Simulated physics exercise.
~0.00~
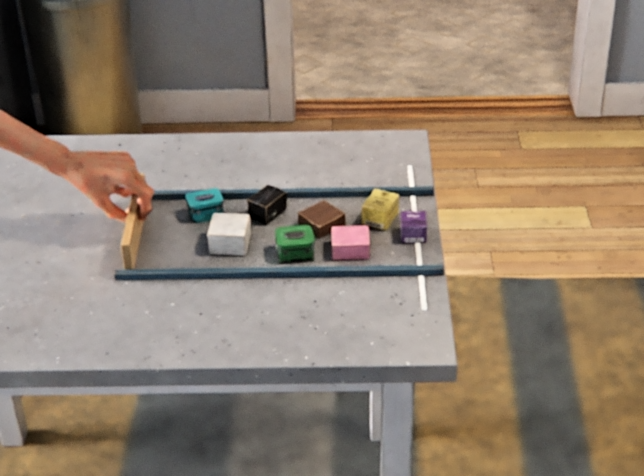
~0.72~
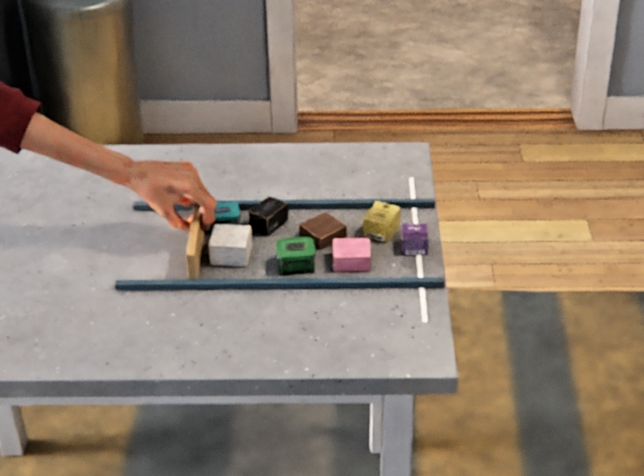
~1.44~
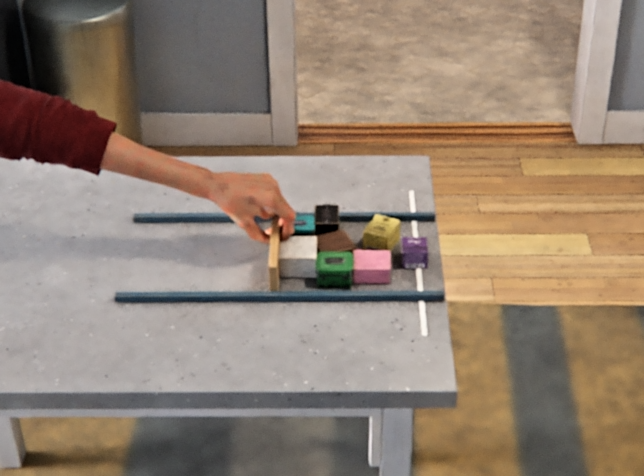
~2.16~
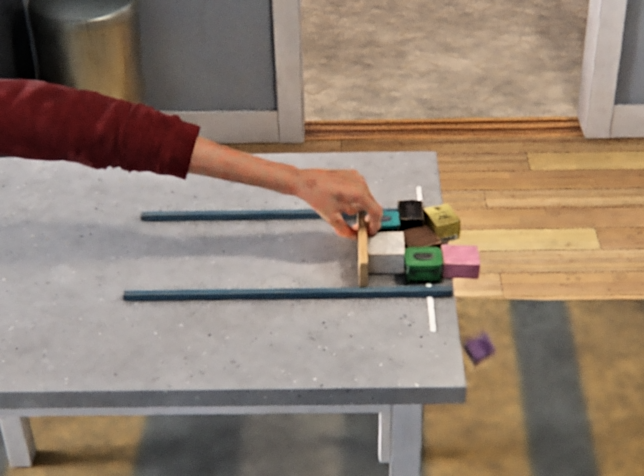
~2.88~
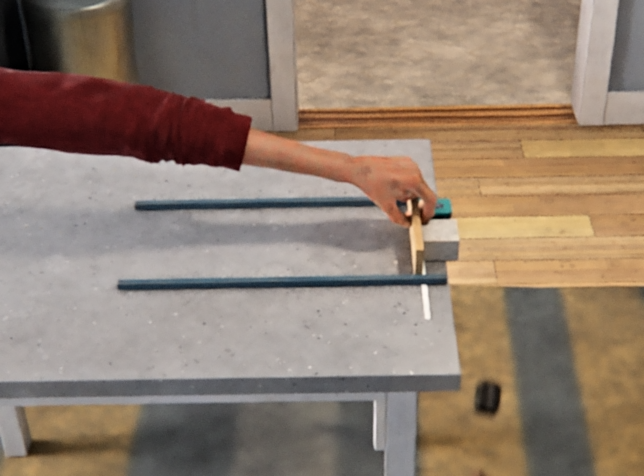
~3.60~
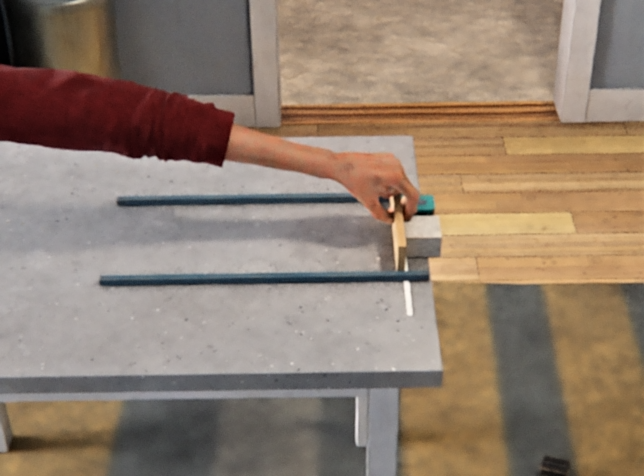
A hand slides a wooden board to the right between two rails on a gray table, gathering eight small colored blocks and pushing them over the edge, the purple one first. It stops at the white tape, with only the white and teal blocks still at the edge.
